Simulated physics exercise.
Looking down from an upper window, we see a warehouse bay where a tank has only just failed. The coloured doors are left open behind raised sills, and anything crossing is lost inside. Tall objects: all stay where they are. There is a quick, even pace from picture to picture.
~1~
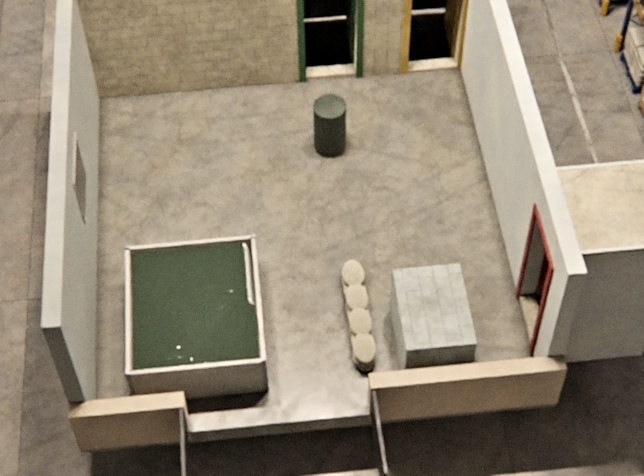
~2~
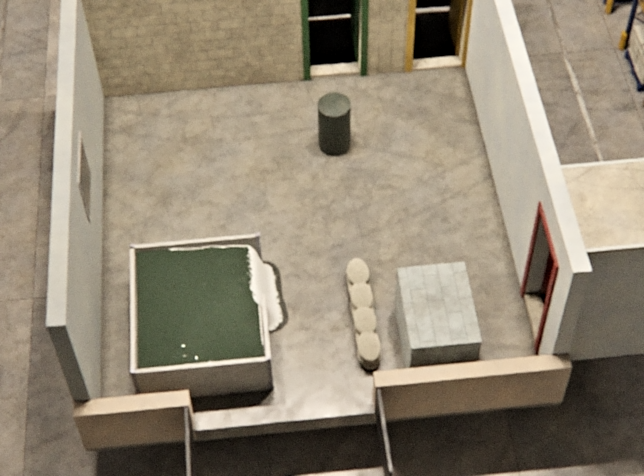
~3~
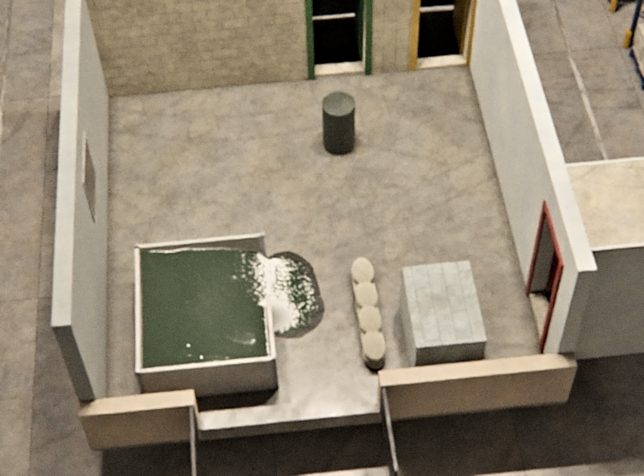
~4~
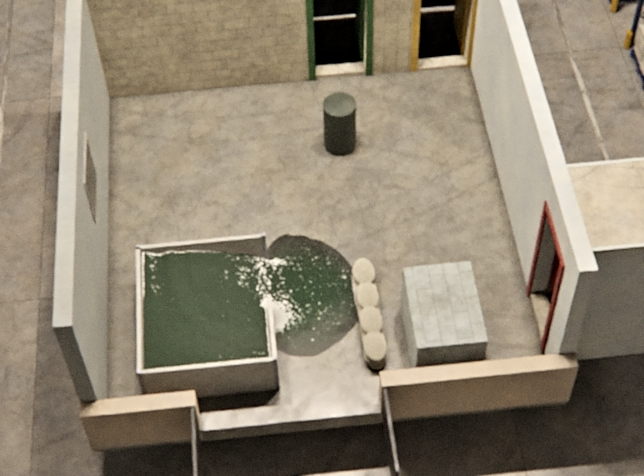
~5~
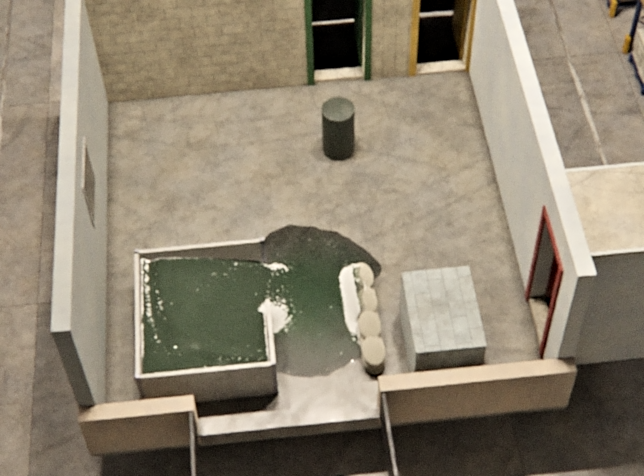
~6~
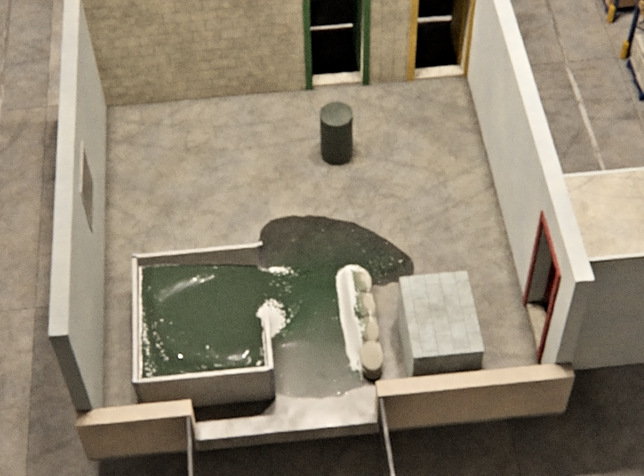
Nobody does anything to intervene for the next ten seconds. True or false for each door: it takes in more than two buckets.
For the red door, false; for the green door, false; for the yellow door, true.
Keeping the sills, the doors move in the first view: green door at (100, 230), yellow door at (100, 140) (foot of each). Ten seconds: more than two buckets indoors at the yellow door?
Note - yellow door: Beyond the mark.
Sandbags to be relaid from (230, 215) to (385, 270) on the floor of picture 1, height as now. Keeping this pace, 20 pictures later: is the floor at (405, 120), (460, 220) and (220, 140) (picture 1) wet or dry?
Submerged, submerged, spared.
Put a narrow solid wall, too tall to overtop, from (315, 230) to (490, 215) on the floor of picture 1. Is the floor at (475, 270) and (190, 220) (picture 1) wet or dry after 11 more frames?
First point soaked, second point spared.
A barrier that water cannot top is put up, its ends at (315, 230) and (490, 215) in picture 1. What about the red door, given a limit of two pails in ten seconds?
Result for red - over the threshold.
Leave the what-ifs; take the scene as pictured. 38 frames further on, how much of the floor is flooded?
Around 65 percent of it.
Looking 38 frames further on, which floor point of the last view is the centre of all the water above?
It is near (334, 247).
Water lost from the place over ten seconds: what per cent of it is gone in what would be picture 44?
Around 80 percent.
A moment on, water covers 25 % of the floor; the red door not reached, the green door not reached, the yellow door not reached.
Next, water covers 45 % of the floor; the red door not reached, the green door not reached, the yellow door not reached.
Then, water covers 50 % of the floor; the red door wet at the sill, nothing in, the green door wet at the sill, nothing in, the yellow door far over two buckets in.
Later, water covers 65 % of the floor; the red door wet at the sill, nothing in, the green door wet at the sill, nothing in, the yellow door far over two buckets in.
In the end, water covers 85 % of the floor; the red door wet at the sill, nothing in, the green door wet at the sill, nothing in, the yellow door far over two buckets in.
